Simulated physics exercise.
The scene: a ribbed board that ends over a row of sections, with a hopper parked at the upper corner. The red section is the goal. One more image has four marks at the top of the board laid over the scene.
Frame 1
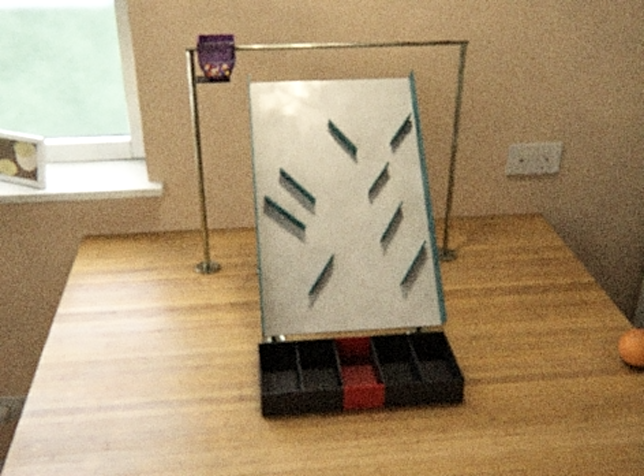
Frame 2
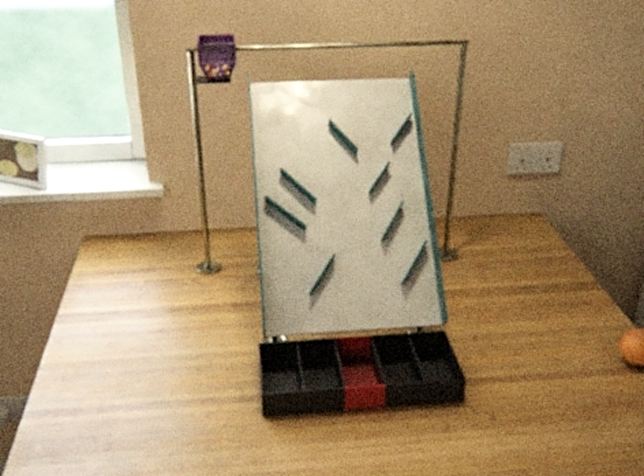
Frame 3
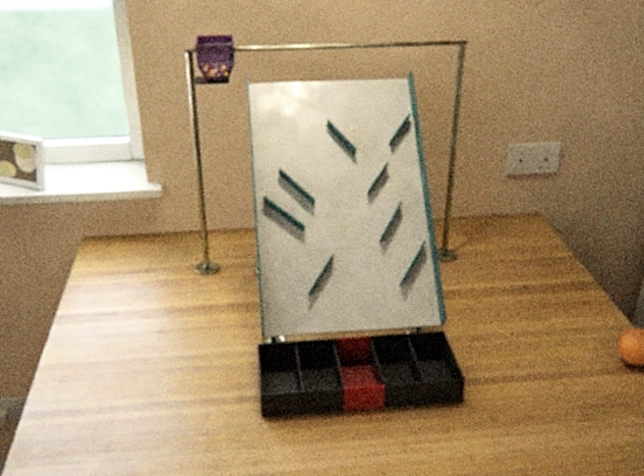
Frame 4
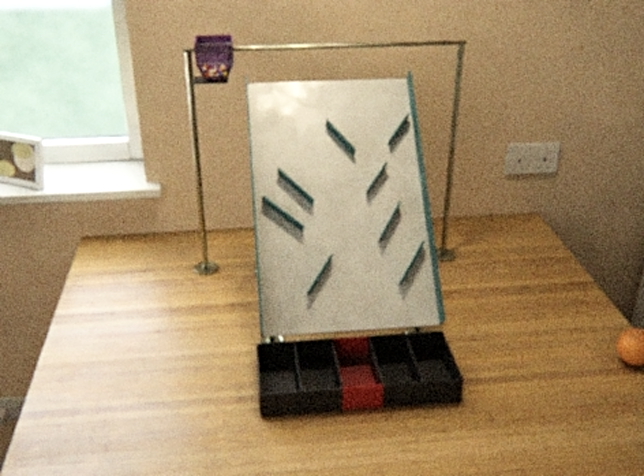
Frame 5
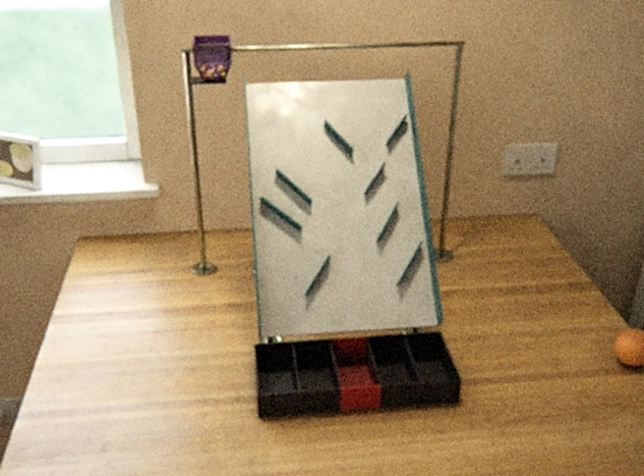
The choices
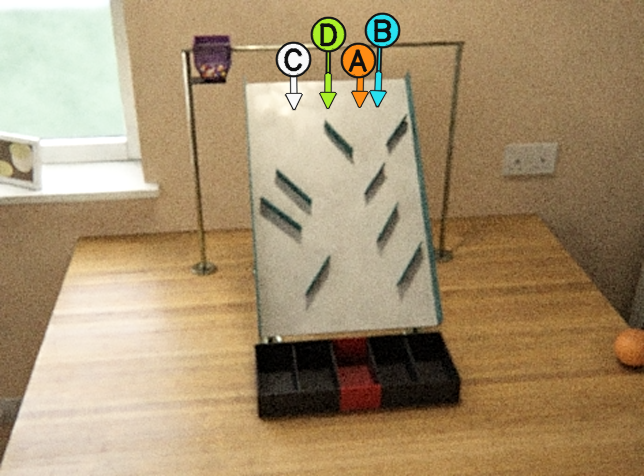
In the video, a tilted board with angled ribs stands on a wooden table above a row of black sections with a red middle one, while a purple hopper holding beads sits at the upper left; nothing noticeably moves.
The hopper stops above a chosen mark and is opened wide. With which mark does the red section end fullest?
Mark D.
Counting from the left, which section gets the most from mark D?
The third from the left.
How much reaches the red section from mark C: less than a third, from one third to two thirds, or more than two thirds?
It is less than a third.
On the marked copy, mark A meets the board at (359, 101); mark B meets the board at (377, 100); mark C meets the board at (293, 103); mark D meets the board at (327, 102).
Choosing A, about a third in the red section, about half in other sections, a small part outside the box.
Choosing B, about a quarter in the red section, about two thirds in other sections, a small part outside the box.
Choosing C, about a quarter in the red section, about half in other sections, about a quarter outside the box.
Choosing D, about half in the red section, about a third in other sections, about a quarter outside the box.
